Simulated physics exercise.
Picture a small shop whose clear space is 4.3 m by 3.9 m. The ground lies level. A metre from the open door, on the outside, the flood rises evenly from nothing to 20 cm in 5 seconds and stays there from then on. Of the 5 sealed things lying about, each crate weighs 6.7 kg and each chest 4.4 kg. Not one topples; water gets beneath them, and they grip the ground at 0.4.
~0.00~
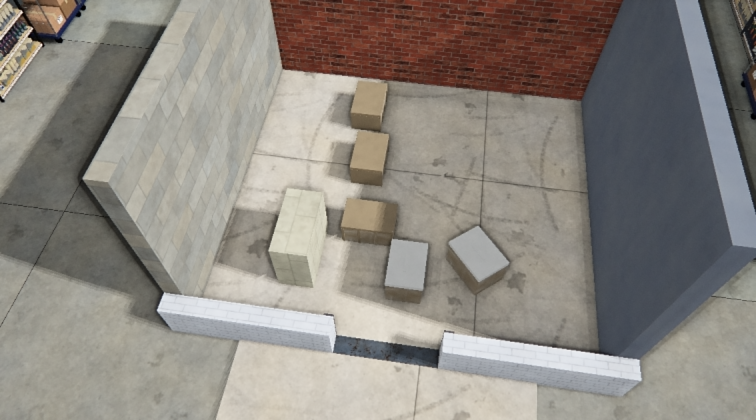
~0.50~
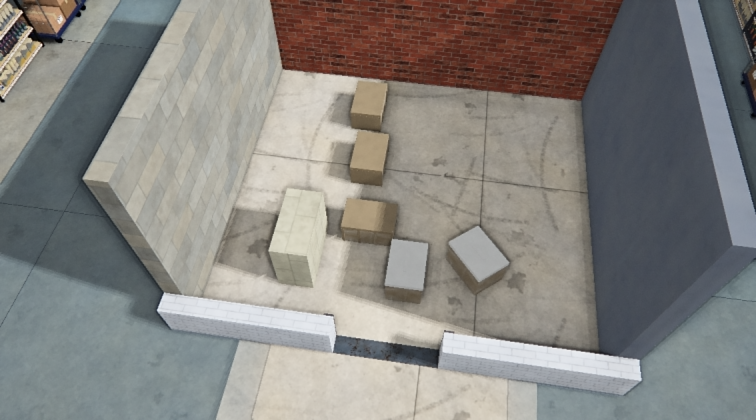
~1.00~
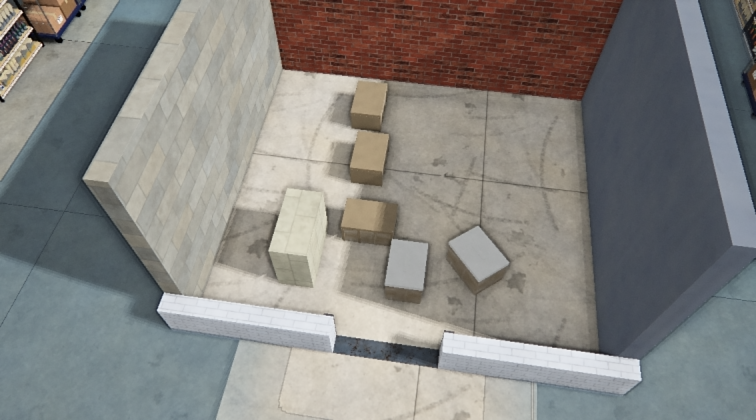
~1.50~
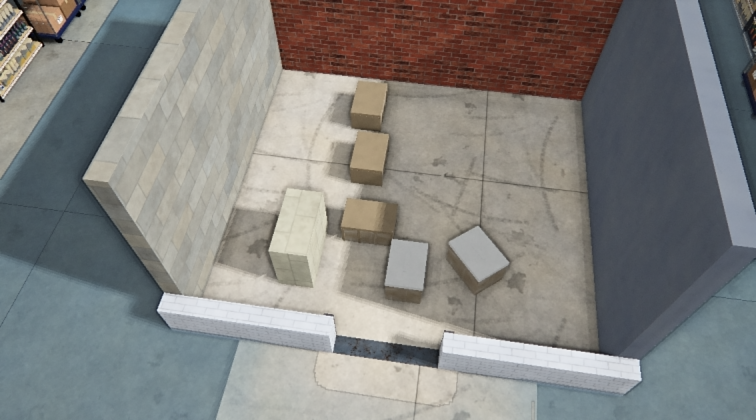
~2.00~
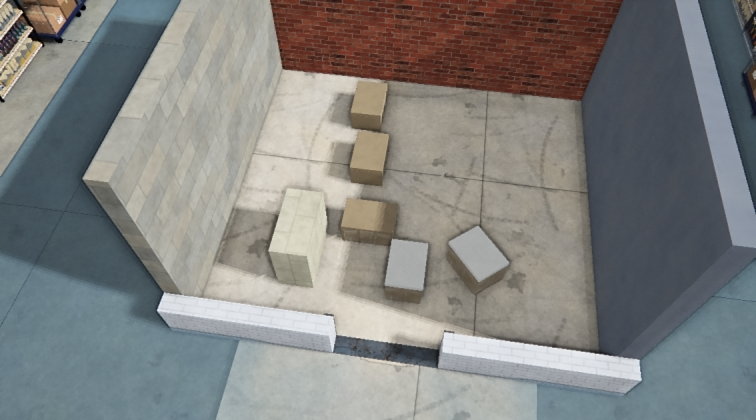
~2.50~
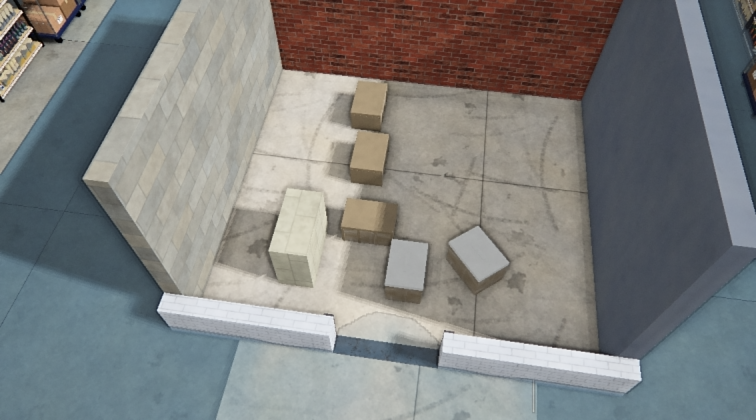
Inside a three-walled space with a brick back wall and a low white front wall split by a gap, several tan and grey boxes sit on a concrete floor. Outside, the ground turns bluish and a faint outline spreads near the opening, then reaches just inside it, while the boxes stay still.
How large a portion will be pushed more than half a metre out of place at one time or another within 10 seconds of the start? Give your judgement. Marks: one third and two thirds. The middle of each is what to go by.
The share moved is two out of three or more.
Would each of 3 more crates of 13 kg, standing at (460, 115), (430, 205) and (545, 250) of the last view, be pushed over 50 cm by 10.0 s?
So the first ends up below the threshold, the second past the threshold, the third below the threshold.
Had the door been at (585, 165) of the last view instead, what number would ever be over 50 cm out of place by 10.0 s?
Count: 4.
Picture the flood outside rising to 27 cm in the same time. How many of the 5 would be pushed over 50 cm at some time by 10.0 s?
5.
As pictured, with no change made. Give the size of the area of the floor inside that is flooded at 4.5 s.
4.0 m2.
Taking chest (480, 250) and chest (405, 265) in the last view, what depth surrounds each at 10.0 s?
Some 5 cm at the first, some 10 cm at the second.
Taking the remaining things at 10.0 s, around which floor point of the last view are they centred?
Around (423, 151).
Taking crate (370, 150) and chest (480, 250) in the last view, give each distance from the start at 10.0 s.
Shifts: 80 cm / 120 cm.
After 3.5 s 0 of 5 are over 50 cm from their spots; 0 afloat.
After 4.5 s 1 of 5 are over 50 cm from their spots; 0 afloat.
After 7.0 s 4 of 5 are over 50 cm from their spots; 3 afloat.
After 10.0 s 4 of 5 are over 50 cm from their spots, and 4 have been at some point; 5 afloat.
